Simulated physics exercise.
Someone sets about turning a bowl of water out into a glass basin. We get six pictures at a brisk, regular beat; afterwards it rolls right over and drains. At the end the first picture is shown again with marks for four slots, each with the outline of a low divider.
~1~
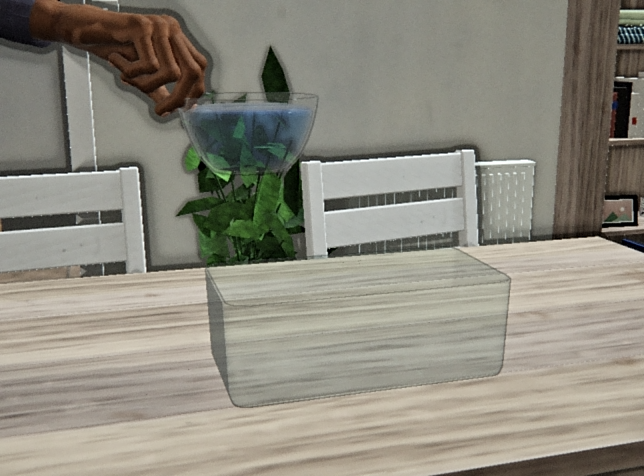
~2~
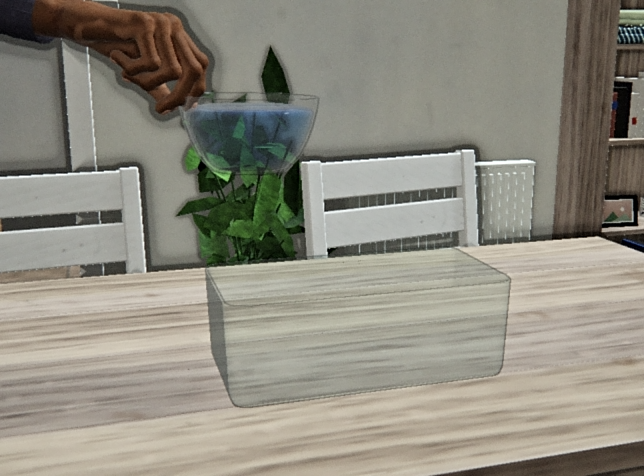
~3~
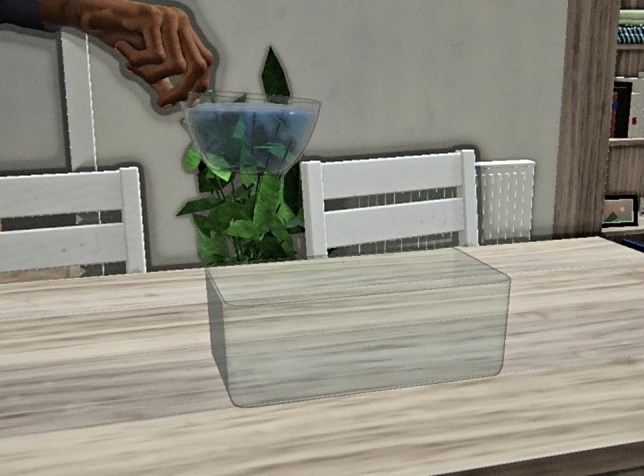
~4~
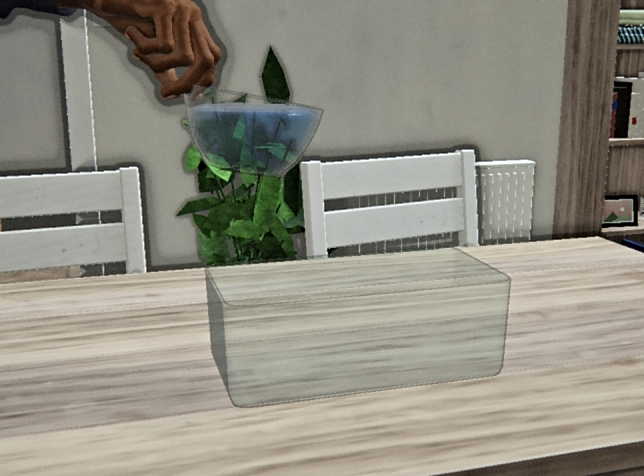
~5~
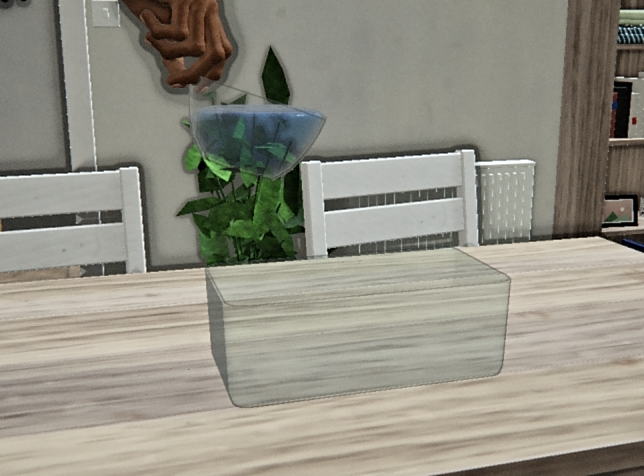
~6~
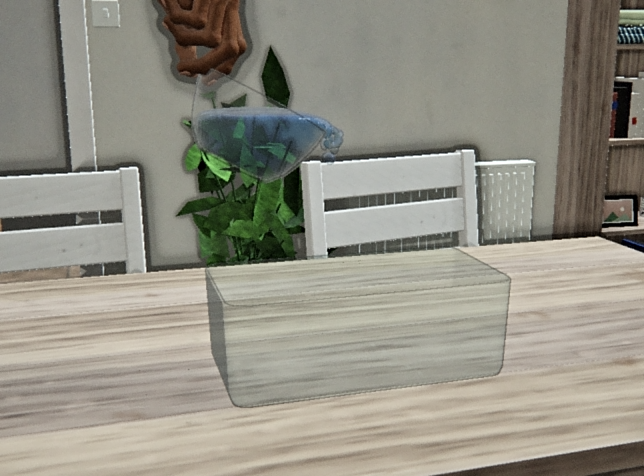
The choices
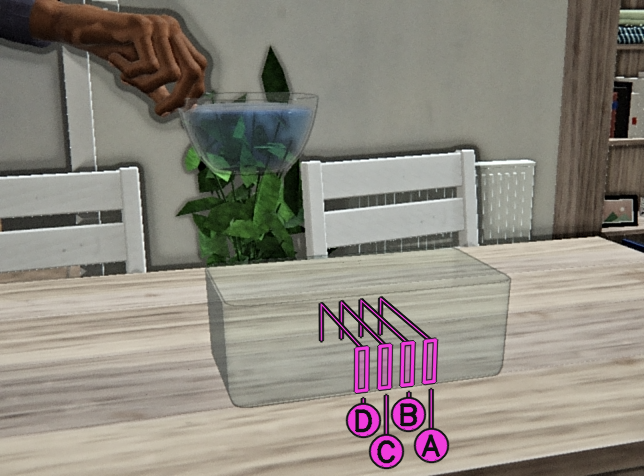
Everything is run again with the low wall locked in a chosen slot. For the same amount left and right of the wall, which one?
The best position is B.
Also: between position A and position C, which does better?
Here it is position C.
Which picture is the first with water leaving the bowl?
Picture 5.
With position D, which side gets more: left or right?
More ends on the right.
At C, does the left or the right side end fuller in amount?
The right one.
In magenta, A at (431, 389); B at (408, 392); C at (386, 395); D at (363, 398).
If A is chosen, about 92 % ends left of the wall and 7 % right of it.
If B is chosen, about 55 % ends left of the wall and 43 % right of it.
If C is chosen, about 26 % ends left of the wall and 73 % right of it.
If D is chosen, about 13 % ends left of the wall and 86 % right of it.
